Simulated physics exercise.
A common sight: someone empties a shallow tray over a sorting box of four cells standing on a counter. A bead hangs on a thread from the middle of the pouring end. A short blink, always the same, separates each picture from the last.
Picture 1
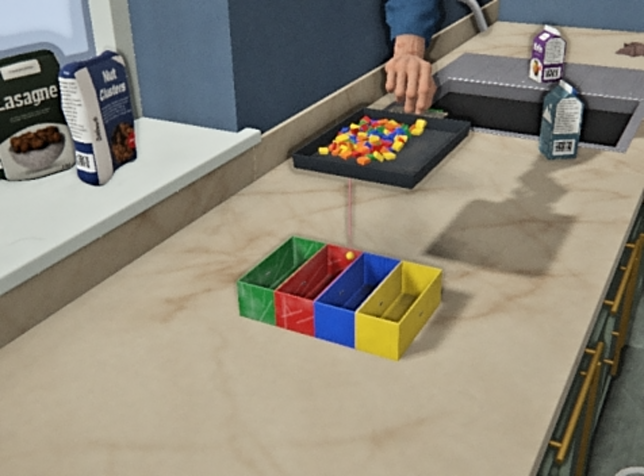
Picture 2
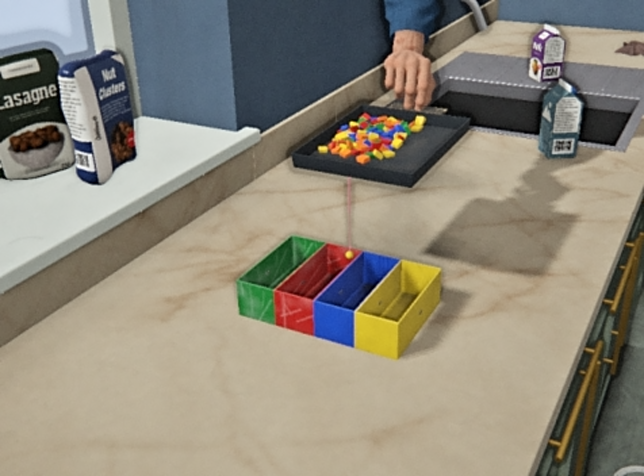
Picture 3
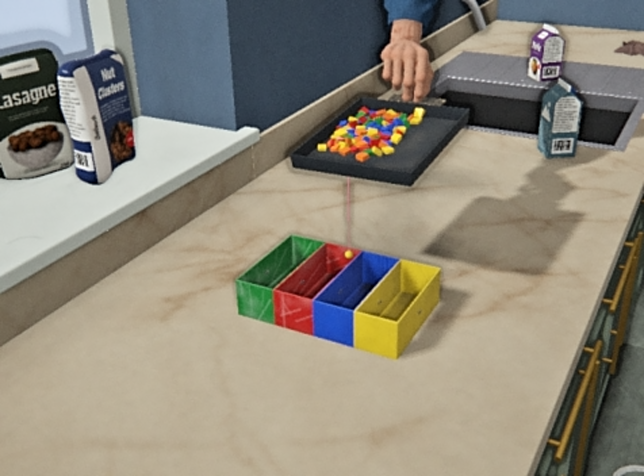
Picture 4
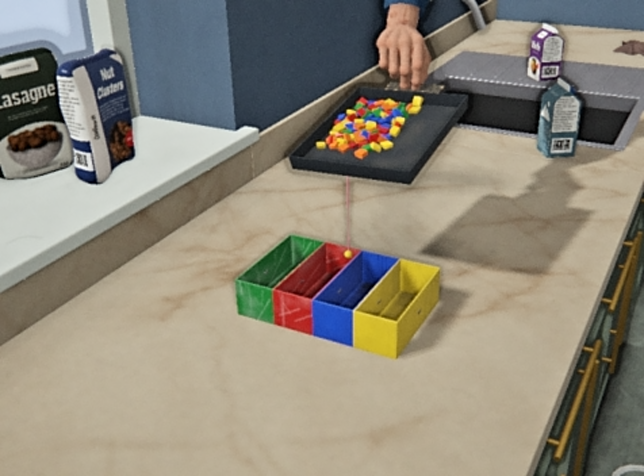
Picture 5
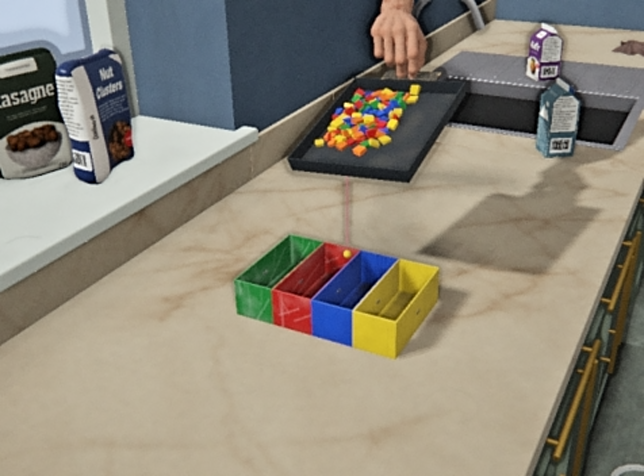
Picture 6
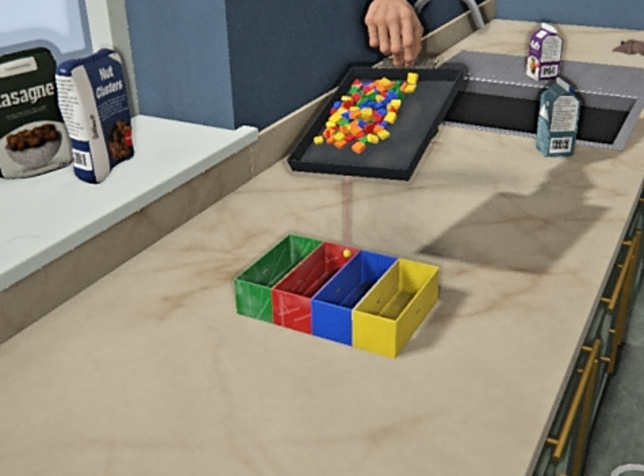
On a marble-patterned counter, a hand grips the far side of a dark tray of small colourful pieces, beyond a green, red, blue and yellow sorting box. The tray starts level, then its far side gradually rises as the hand lifts it, the near edge dipping slightly leftward while the box stays still.
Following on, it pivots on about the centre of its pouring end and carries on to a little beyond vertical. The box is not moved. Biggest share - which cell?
Green.
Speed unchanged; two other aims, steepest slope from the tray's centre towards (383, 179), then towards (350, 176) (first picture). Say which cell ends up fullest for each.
The yellow one first, the cell in red second.
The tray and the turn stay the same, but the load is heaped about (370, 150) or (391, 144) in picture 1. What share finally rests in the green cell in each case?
You'd see roughly 60 per cent first and roughly 40 per cent second.
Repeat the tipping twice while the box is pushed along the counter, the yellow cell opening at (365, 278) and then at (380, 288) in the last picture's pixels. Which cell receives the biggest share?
The first placement favours the cell in red, while the second favours that red cell.
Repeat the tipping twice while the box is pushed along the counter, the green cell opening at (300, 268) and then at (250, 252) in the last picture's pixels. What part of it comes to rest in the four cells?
The first gives 80 %, the second 100 %.
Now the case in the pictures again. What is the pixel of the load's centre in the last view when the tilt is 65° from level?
Roughly (313, 155).
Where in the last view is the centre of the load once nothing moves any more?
About (292, 293).
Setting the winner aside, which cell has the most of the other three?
It's that red cell.
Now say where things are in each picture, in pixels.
The first picture shows corners of the pouring end (294, 154) and (412, 174), level; middle of the load (370, 141), mosaic tiles; bead on its thread (350, 256); green cell (257, 300); red cell (295, 311); blue cell (335, 322); yellow cell (377, 333).
The second picture shows corners of the pouring end (293, 153) and (412, 173), level; middle of the load (370, 138).
The third picture shows corners of the pouring end (292, 154) and (410, 172), tipped barely, lowest at the left corner; middle of the load (369, 134).
The fourth picture shows corners of the pouring end (291, 156) and (409, 171), tipped a little, lowest at the left corner; middle of the load (368, 127).
The fifth picture shows corners of the pouring end (289, 158) and (407, 170), tipped clearly, lowest at the left corner; middle of the load (365, 121).
The sixth picture shows corners of the pouring end (288, 159) and (405, 168), tipped clearly, lowest at the left corner; middle of the load (364, 114); green cell (254, 298); red cell (292, 308); blue cell (332, 319); yellow cell (374, 331).
Just after the last frame, tray tipped steeply; almost all on the tray; just a few falling or outside the box.
A moment on, tray tipped past a quarter turn; roughly half on the tray; roughly a quarter in the green cell; roughly a quarter in the red cell; just a few in the blue cell; about a tenth falling or outside the box.
Further on, tray tipped past a quarter turn; roughly half in the green cell; roughly a third in the red cell; just a few in the blue cell.
When it is over, tray tipped past a quarter turn; roughly half in the green cell; roughly a third in the red cell; just a few in the blue cell; not one in the yellow cell.
